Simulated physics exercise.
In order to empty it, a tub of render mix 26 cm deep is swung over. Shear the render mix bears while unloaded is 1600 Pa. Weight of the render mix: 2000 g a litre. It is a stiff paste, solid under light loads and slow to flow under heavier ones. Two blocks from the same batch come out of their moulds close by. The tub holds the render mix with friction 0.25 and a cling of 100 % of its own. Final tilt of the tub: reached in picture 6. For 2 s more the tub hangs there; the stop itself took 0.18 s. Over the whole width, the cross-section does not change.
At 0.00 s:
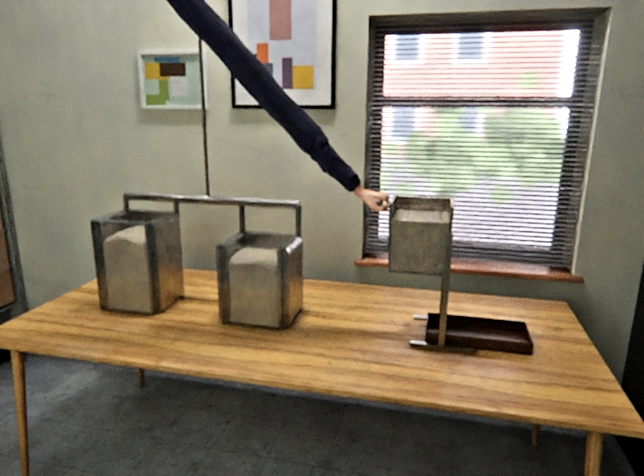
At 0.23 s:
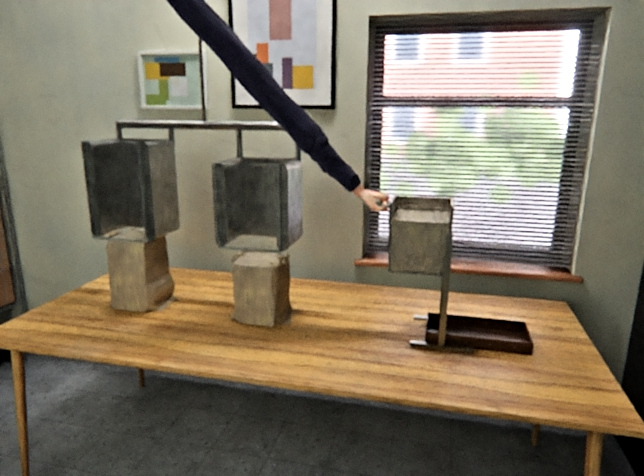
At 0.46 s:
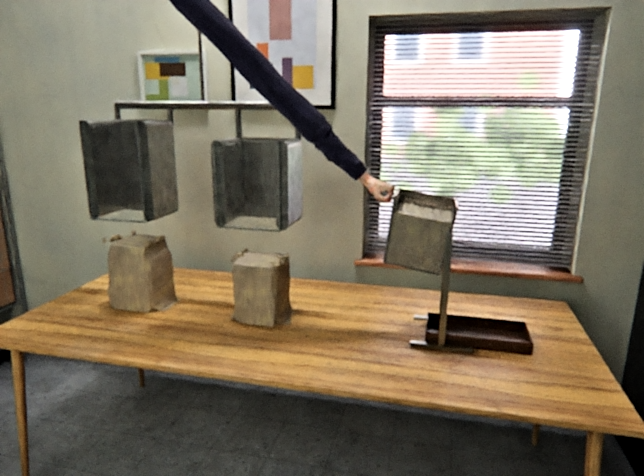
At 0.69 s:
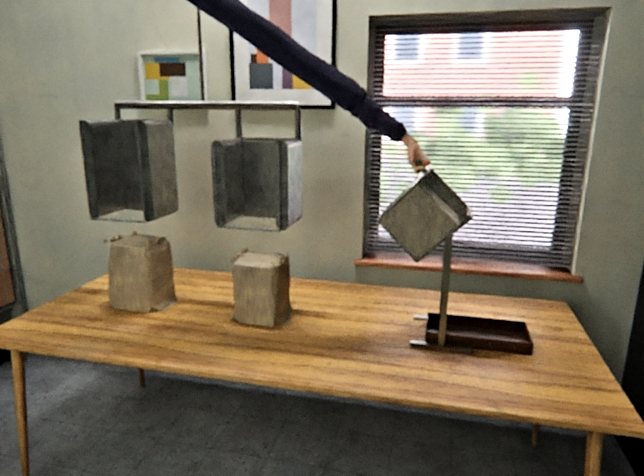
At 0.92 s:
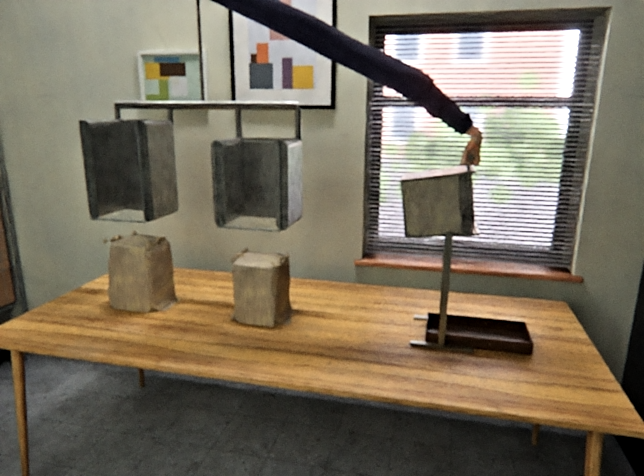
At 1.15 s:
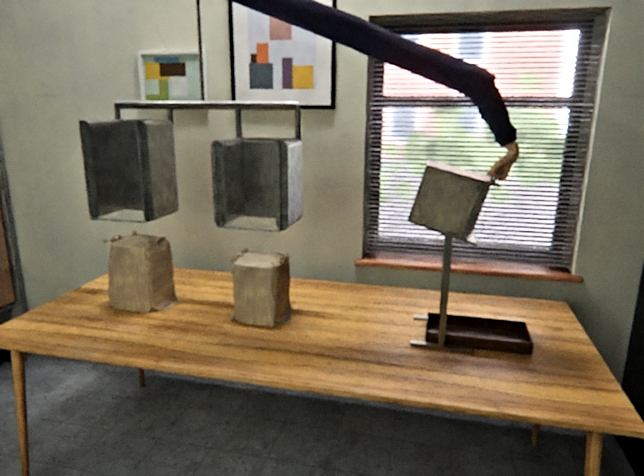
An arm in a dark sleeve held the rim of a metal tub while two moulds lifted off grey blocks on the left, which sagged slightly, then swung the tub over to the right past sideways.
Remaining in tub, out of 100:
100 out of 100.
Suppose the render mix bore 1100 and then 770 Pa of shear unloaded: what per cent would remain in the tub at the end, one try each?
The two runs give near 100 % and near 40 % respectively.
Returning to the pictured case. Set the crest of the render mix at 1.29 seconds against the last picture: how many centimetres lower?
Roughly 0 cm.
After 1.29 s, the tub is at 106 degrees and holds 100 %.
After 1.46 s, the tub is at 106 degrees and holds 100 %.
After 1.63 s, the tub is at 106 degrees and holds 100 %.
After 1.80 s, the tub is at 106 degrees and holds 100 %.
After 3.15 s, at the end, the tub is at 106 degrees and holds 100 %.
